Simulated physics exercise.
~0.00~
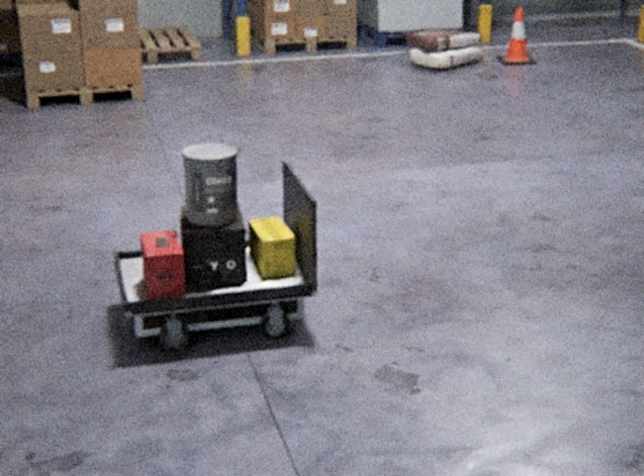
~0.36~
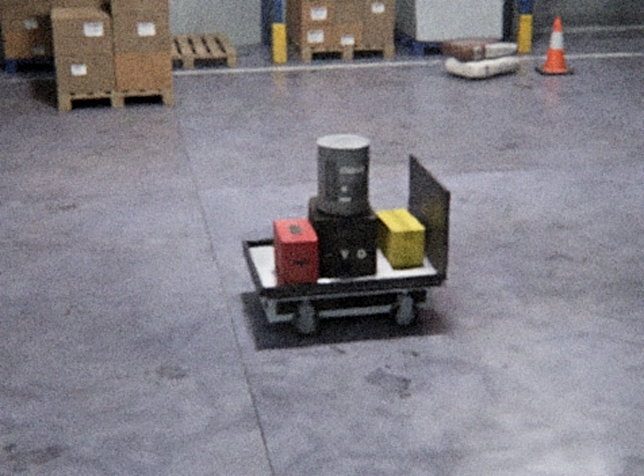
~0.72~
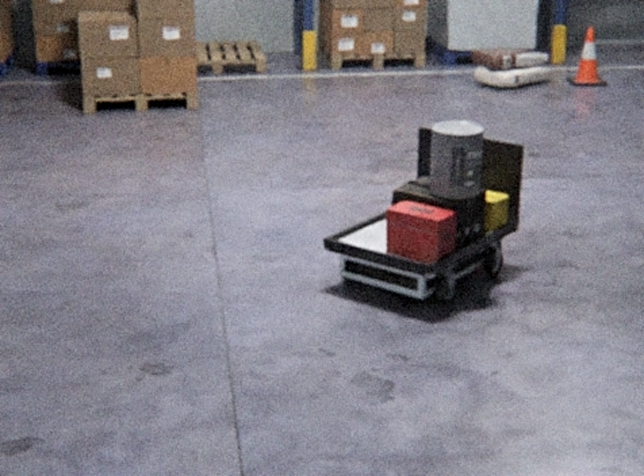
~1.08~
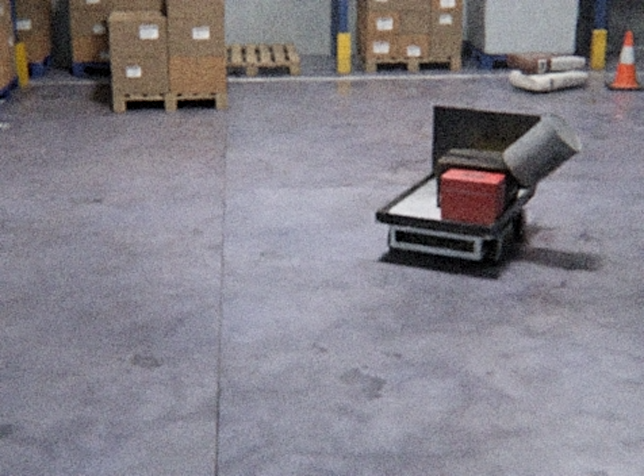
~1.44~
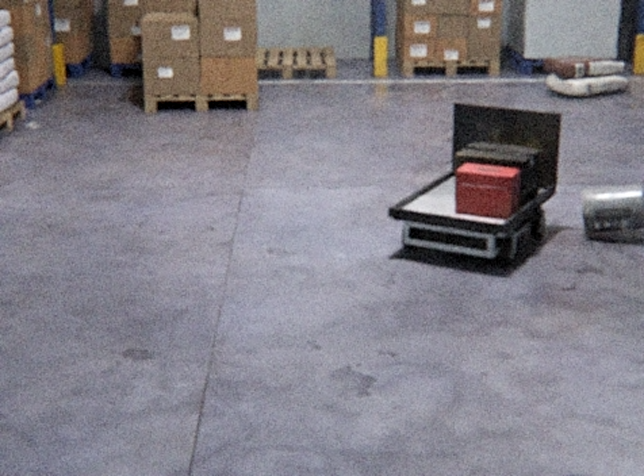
A flat cart with a tall dark board at one end rolls across a grey warehouse floor, seen from slightly above, with stacked cartons, pallets and an orange cone behind. It carries a black box with a grey pail on top, a red toolbox on the left and a yellow parcel on the right. The cart moves right, then swings away toward the back. As it turns, the pail tips off to the right and ends lying on its side on the floor. The cart stops with the red toolbox and black box still aboard, the yellow parcel out of sight.
